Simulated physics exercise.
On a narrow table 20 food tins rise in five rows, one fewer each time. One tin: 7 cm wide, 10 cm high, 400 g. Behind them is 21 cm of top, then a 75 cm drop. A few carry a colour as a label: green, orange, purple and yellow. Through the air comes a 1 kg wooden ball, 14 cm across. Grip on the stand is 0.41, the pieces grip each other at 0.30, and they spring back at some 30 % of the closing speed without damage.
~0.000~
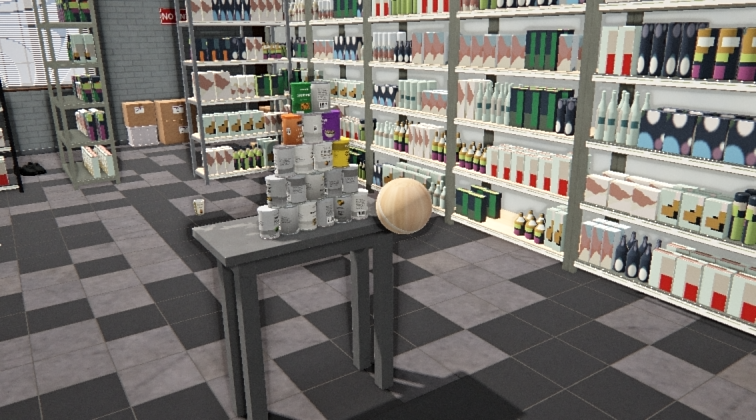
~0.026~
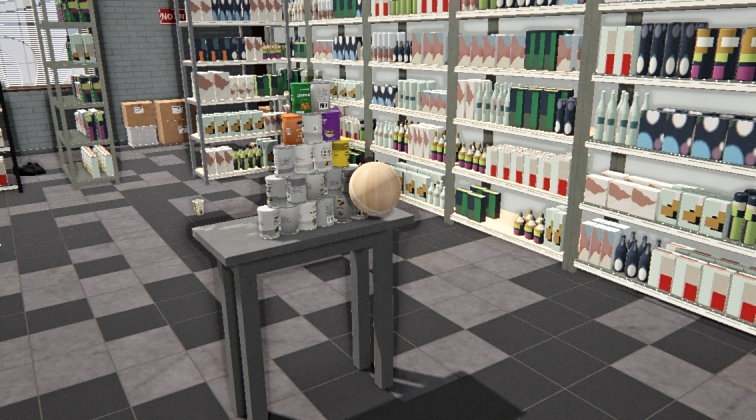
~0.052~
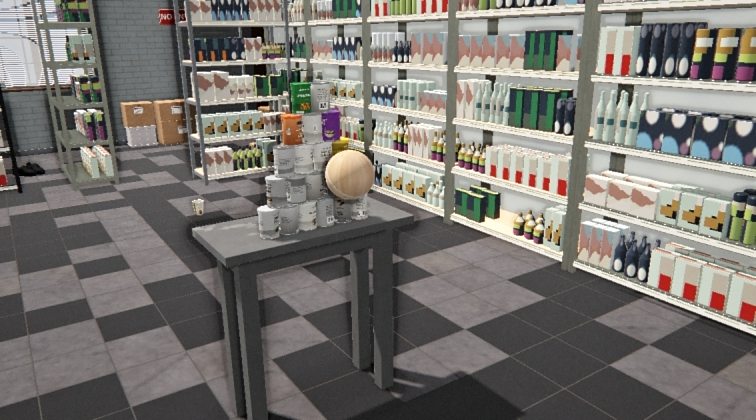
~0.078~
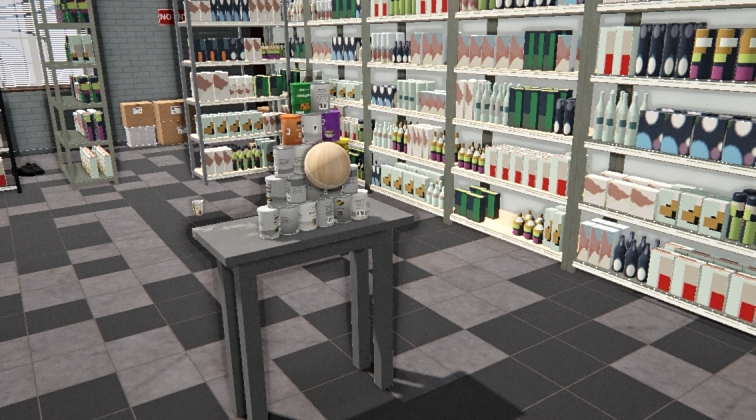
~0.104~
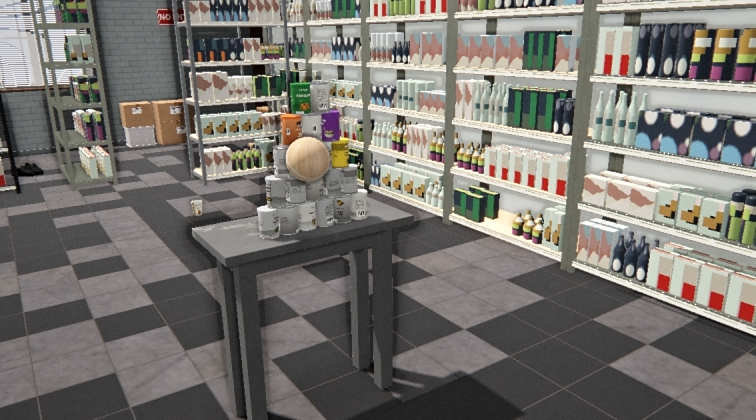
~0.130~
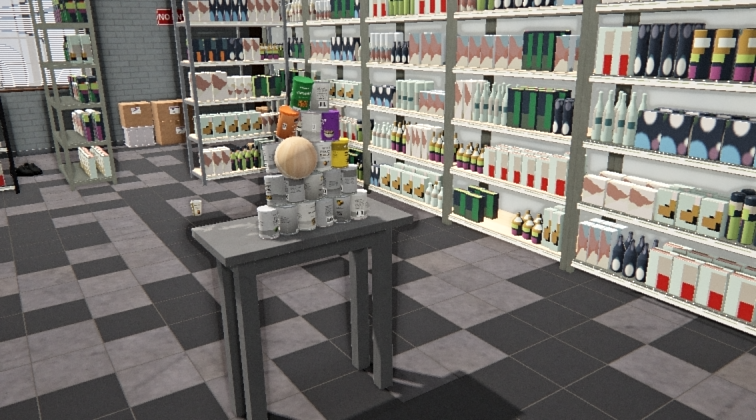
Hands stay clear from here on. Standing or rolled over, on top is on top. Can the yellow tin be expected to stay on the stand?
It stays up there.
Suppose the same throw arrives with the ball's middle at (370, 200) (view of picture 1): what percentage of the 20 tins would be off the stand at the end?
In that case 40 per cent.
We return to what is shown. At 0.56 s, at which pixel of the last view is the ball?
At about (225, 200).
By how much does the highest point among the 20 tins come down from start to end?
About 10 cm.
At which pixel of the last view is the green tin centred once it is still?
Around (251, 218).
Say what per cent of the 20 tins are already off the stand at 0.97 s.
By then 25 per cent.
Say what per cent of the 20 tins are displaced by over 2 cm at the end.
It is 40 per cent.
After 0.28 s, ball still moving; none of the 20 tins off the stand, 10 disturbed; yellow tin unmoved; orange tin upside down.
After 0.56 s, ball still moving; 4 of the 20 tins off the stand; yellow tin unmoved; orange tin on its side.
After 0.97 s, ball still moving; 5 of the 20 tins off the stand; yellow tin unmoved; orange tin on its side.
After 1.56 s, ball still moving; 6 of the 20 tins off the stand; yellow tin unmoved; green tin on its side.
By the end (1.9 s), ball rolling away; 7 of the 20 tins off the stand; yellow tin unmoved; green tin on its side; orange tin on its side. As the last picture would show them, middles, yellow tin near (340, 153), green tin near (251, 218).
